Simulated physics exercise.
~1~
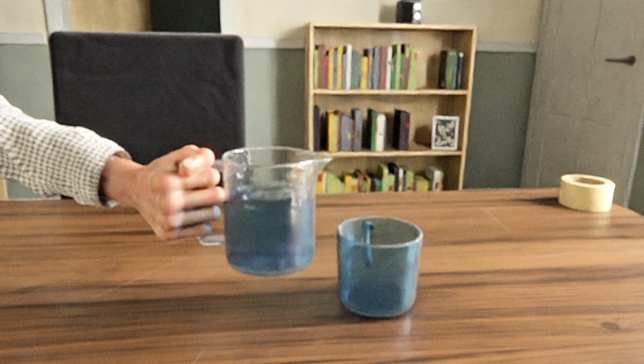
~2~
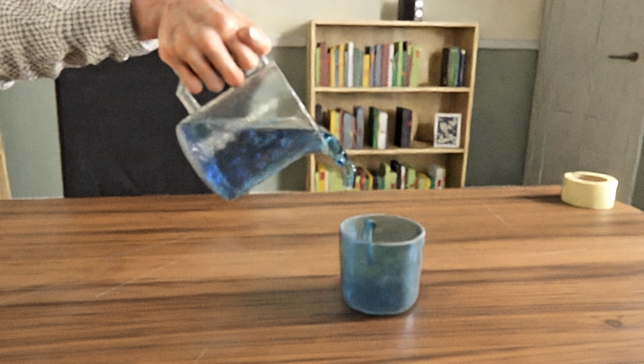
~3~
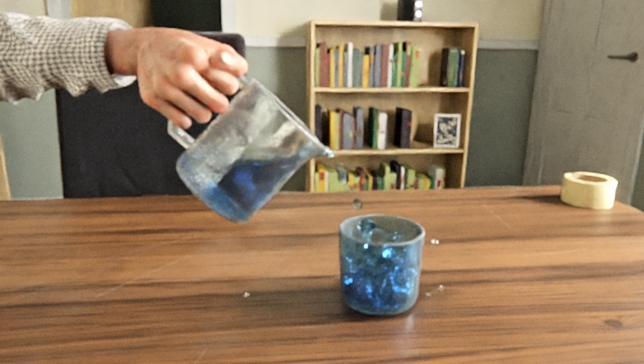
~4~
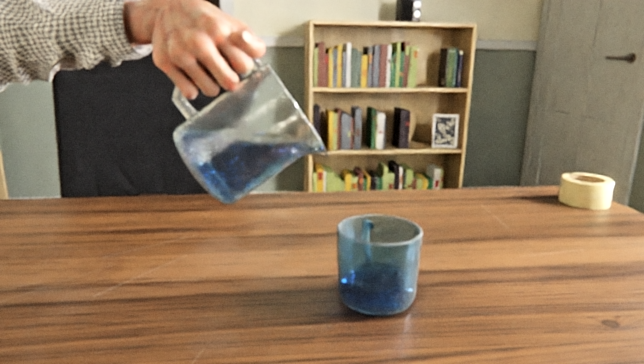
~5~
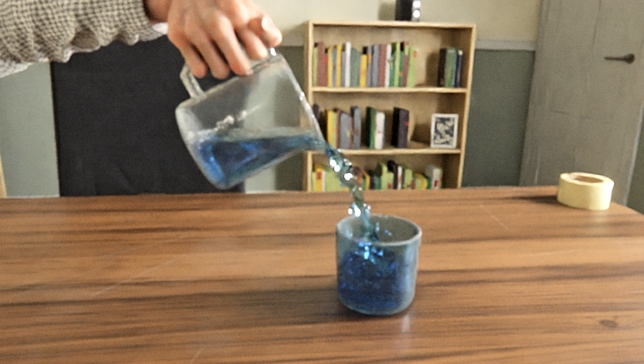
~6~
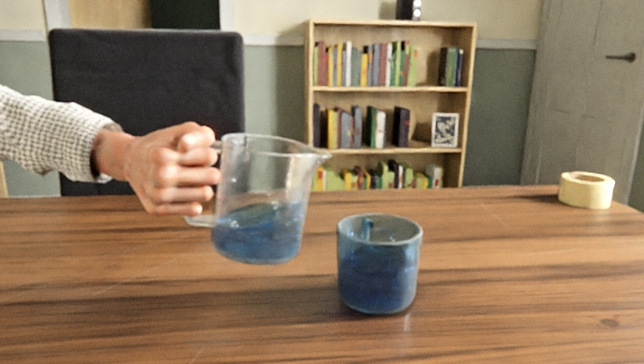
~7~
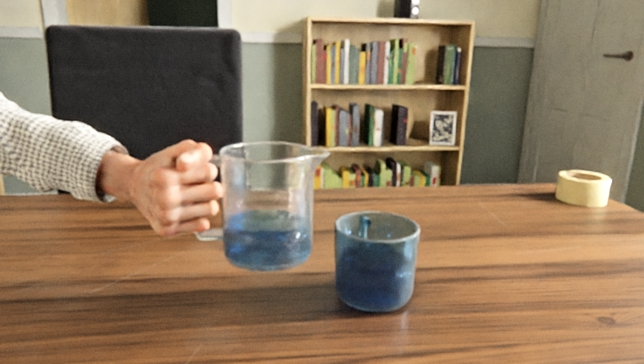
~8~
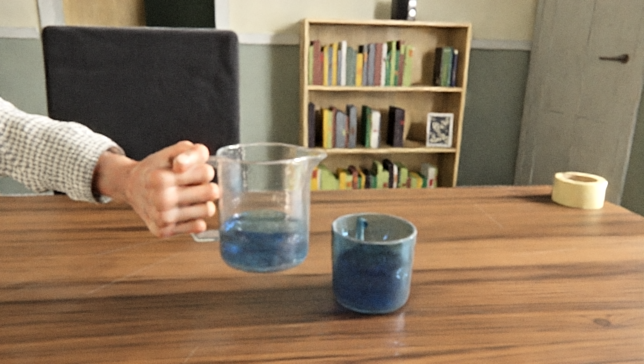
On a wooden table, a hand tipped a glass jug of blue water over a small bluish cup, eased it back, then tilted it further to pour again, and finally held the jug upright beside the partly filled cup, some water still inside the jug.
